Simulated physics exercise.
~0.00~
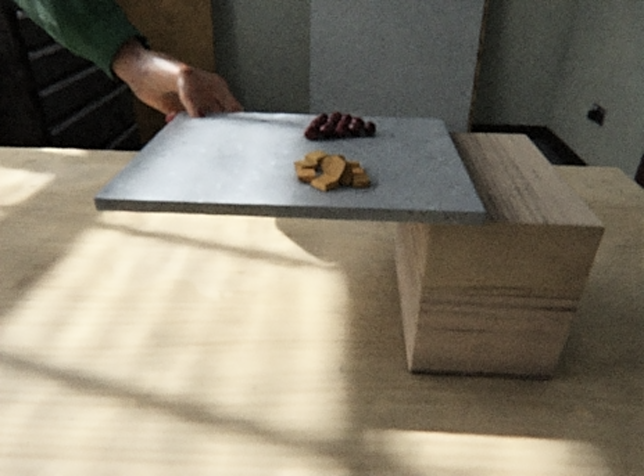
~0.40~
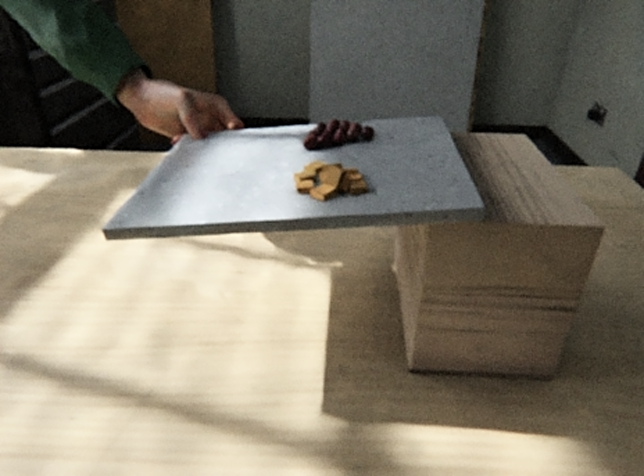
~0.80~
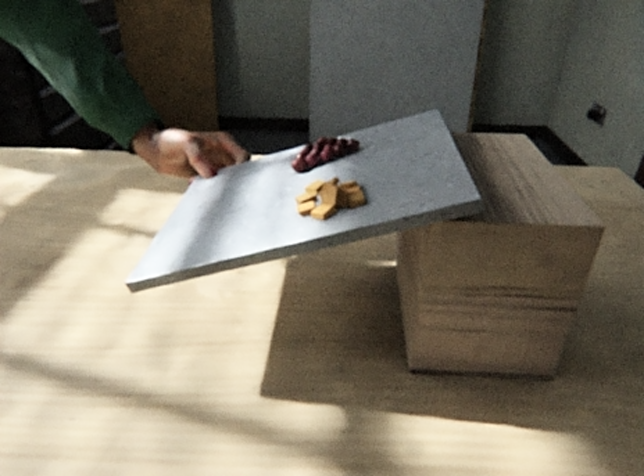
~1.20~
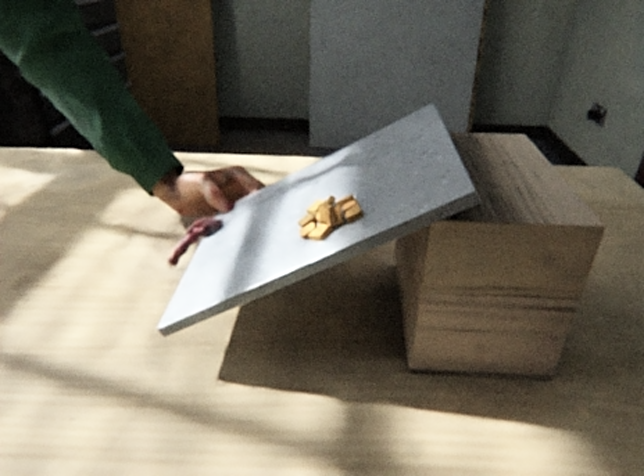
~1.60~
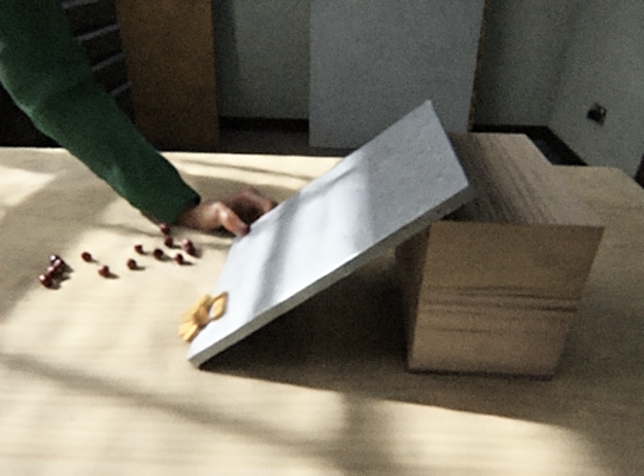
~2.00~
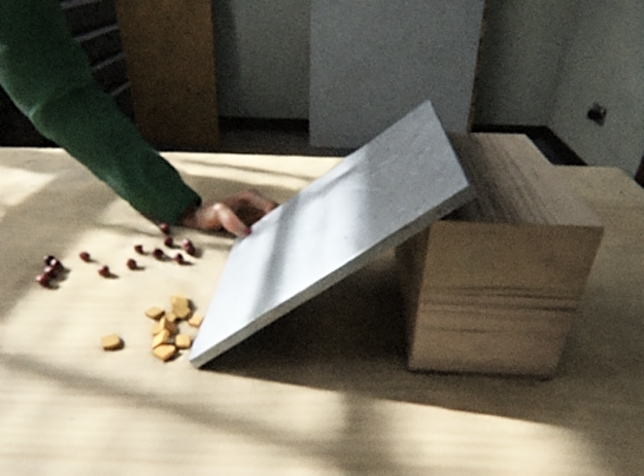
A hand lowers a grey board, spilling red beads far out and yellowish pieces near its foot.
